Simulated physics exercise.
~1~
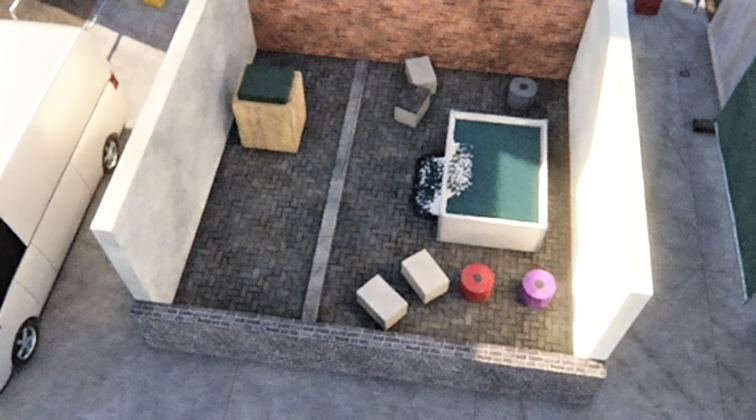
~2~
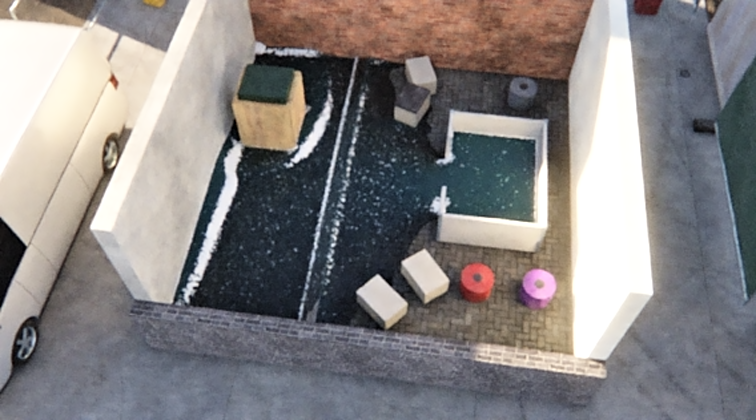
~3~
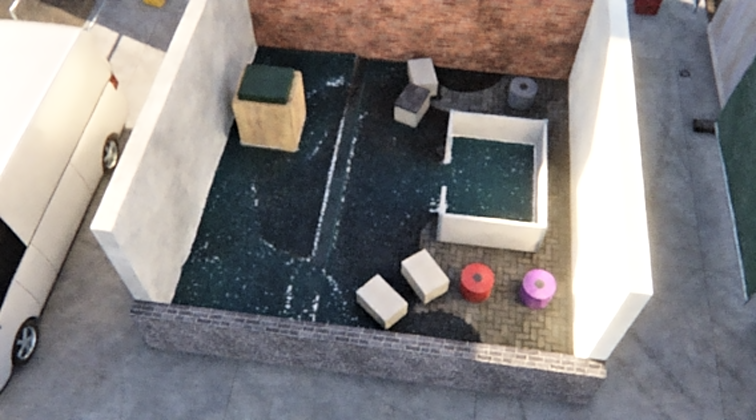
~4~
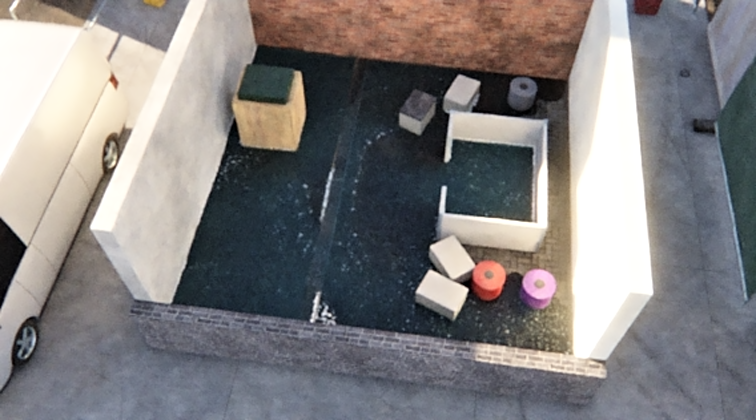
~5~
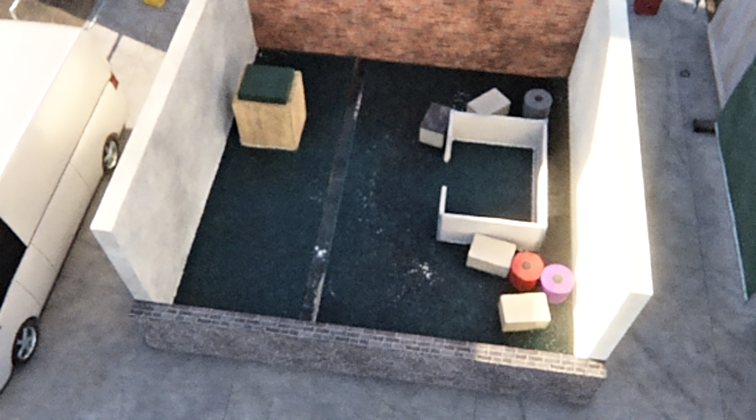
Dark water poured from the open left side of a small white-walled tank and spread across the paved yard, then the pale blocks and the red and purple tubs drifted right, ending up clustered around the tank, still inside the low brick kerb.
